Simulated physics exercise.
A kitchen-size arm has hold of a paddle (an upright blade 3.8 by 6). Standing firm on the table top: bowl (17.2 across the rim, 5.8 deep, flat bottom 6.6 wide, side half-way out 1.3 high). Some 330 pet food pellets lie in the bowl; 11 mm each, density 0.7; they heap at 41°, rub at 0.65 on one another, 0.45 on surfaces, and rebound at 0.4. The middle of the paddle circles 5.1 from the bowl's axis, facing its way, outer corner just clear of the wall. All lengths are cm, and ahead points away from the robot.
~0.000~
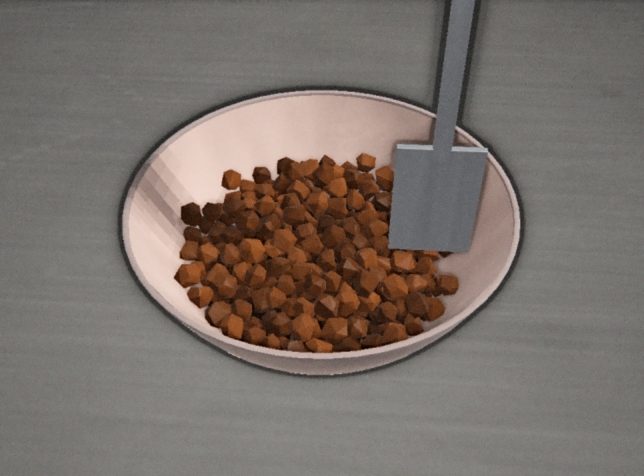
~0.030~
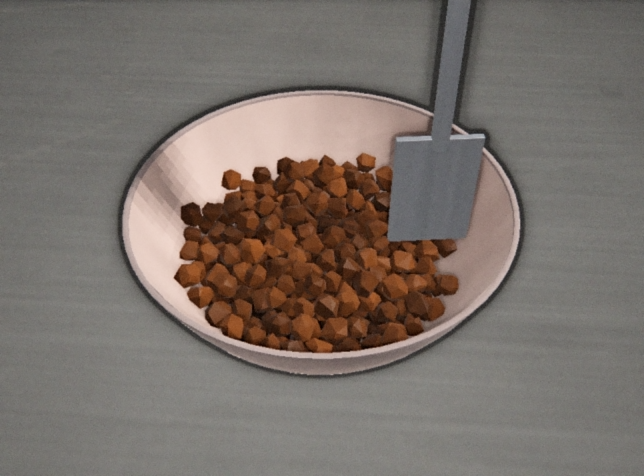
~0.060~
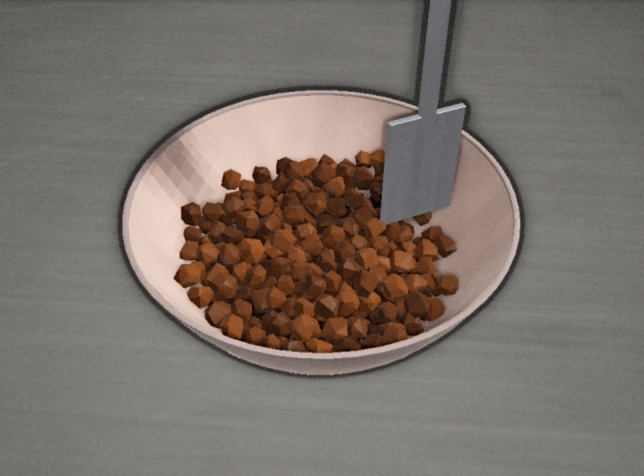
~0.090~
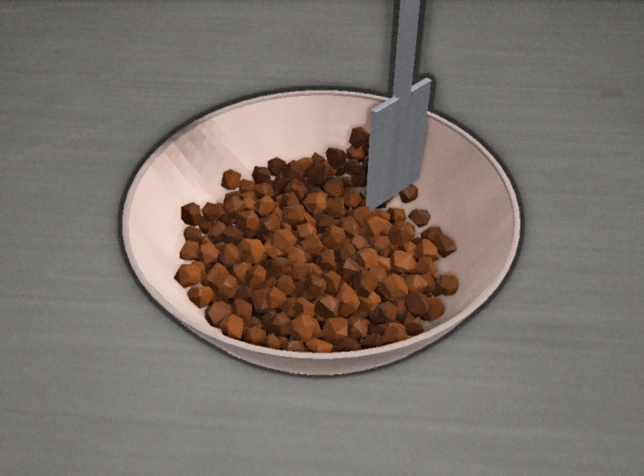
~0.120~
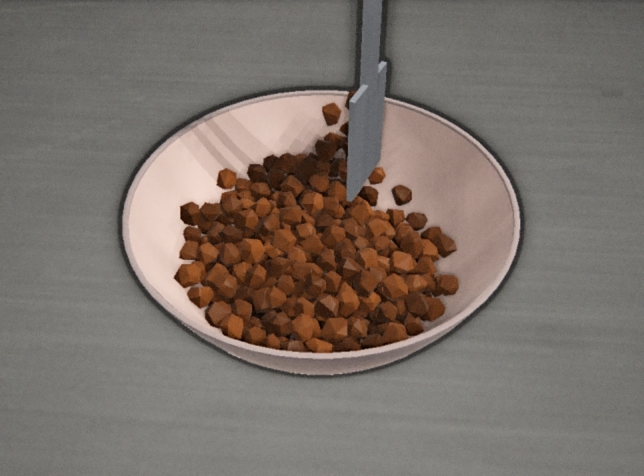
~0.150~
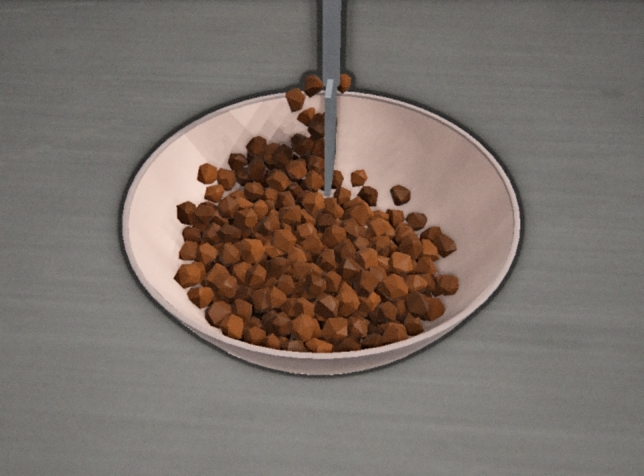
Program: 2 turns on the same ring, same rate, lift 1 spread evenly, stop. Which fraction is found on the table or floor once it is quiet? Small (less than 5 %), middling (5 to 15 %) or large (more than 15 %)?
A large share, more than 15 %, ends on the table or floor.
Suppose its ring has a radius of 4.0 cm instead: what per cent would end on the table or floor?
In that case some 30 per cent.
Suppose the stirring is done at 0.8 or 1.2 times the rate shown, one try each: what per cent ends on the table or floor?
Some 20 and 25 per cent.
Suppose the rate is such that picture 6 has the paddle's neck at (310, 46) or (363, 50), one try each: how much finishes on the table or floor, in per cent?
Some 25 and 15 per cent.
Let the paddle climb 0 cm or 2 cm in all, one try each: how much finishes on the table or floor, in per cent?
About 35 and 10 per cent.
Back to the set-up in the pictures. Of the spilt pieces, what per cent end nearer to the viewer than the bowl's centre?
Some 60 per cent.
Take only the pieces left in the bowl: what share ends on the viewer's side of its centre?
Roughly 50 per cent.
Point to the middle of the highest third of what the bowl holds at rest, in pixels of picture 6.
Around (318, 248).
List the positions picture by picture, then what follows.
The first picture shows paddle neck at (447, 118), 0° round; upper third of the load around (314, 236), from x 190 to 450, top at y 160; 326 in the bowl.
The second picture shows paddle neck at (445, 108), 8° round; upper third of the load around (314, 236), from x 190 to 450, top at y 160.
The third picture shows paddle neck at (431, 85), 27° round; upper third of the load around (314, 234), from x 185 to 450, top at y 160.
The fourth picture shows paddle neck at (405, 65), 48° round; upper third of the load around (315, 228), from x 190 to 450, top at y 140.
The fifth picture shows paddle neck at (370, 52), 68° round; upper third of the load around (307, 228), from x 190 to 450, top at y 105.
The sixth picture shows paddle neck at (331, 46), 89° round; upper third of the load around (294, 226), from x 190 to 450, top at y 85; 326 in the bowl.
After 0.51 s, 336° round, highest piece 8 above the table; 298 in the bowl, 18 on the table or floor, 10 in flight or on the tool.
After 0.87 s, 223° round, highest piece 8 above the table; 262 in the bowl, 59 on the table or floor, 5 in flight or on the tool.
After 1.25 s, 0° round, highest piece 5 above the table; 250 in the bowl, 76 on the table or floor.
After 1.95 s, 0° round, highest piece 5 above the table; 250 in the bowl, 76 on the table or floor.
At rest, 250 in the bowl, 76 on the table or floor. That is 23 % on the table or floor.
